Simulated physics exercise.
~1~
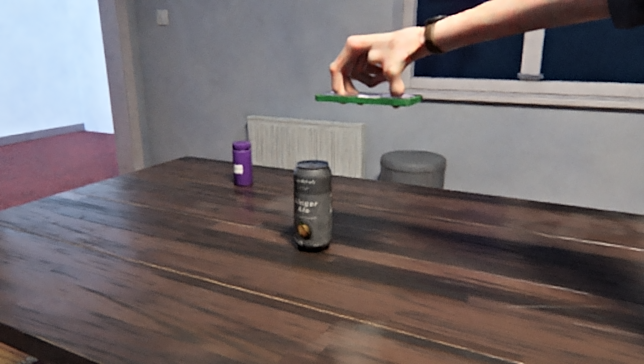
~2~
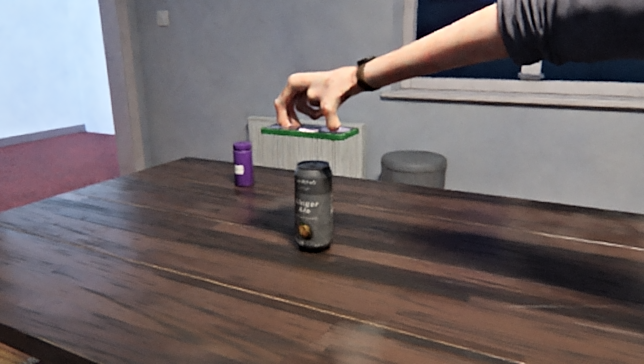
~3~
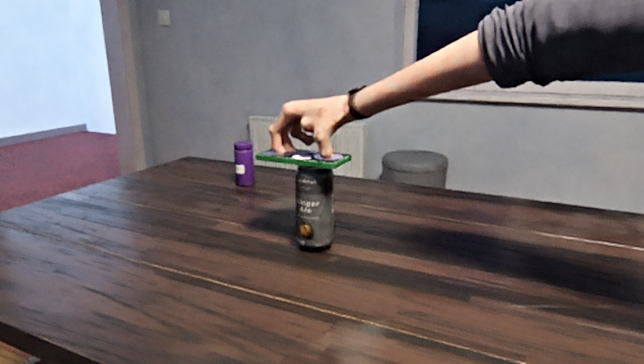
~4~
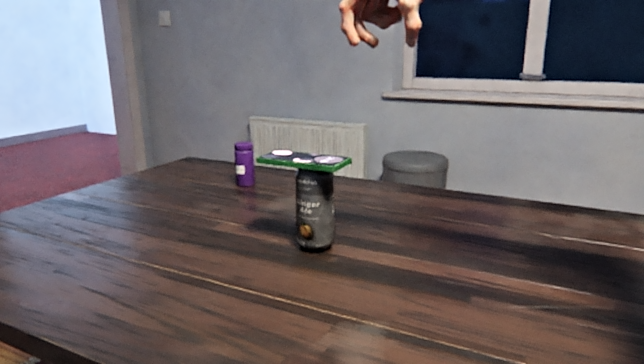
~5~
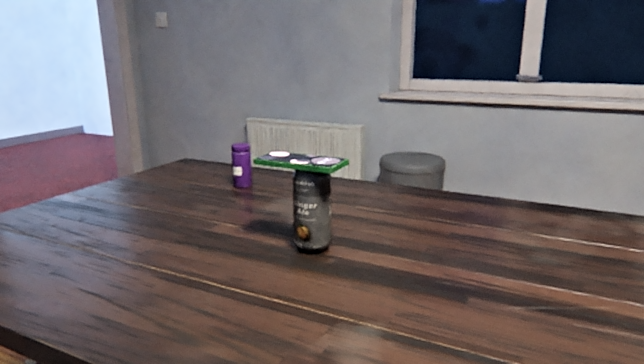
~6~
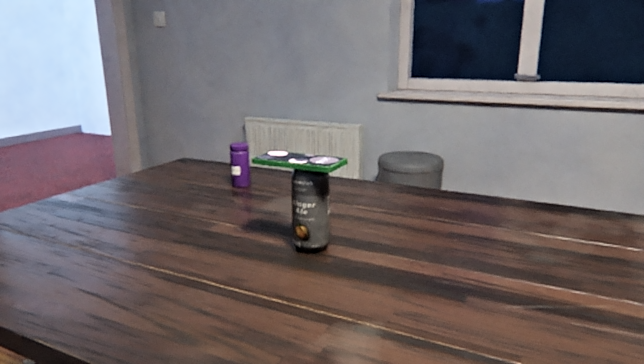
A hand holding a flat green object, phone-like in shape, reaches in from the upper right above a dark wooden table, where a grey can stands near the middle and a purple container sits farther back to the left. The hand moves left and down, bringing the green piece over the can. It lowers the piece until it lies flat across the can's top. The fingers then let go, and the hand draws back upward and out of view. The green piece stays balanced on the upright can, with the purple container still in its place behind.
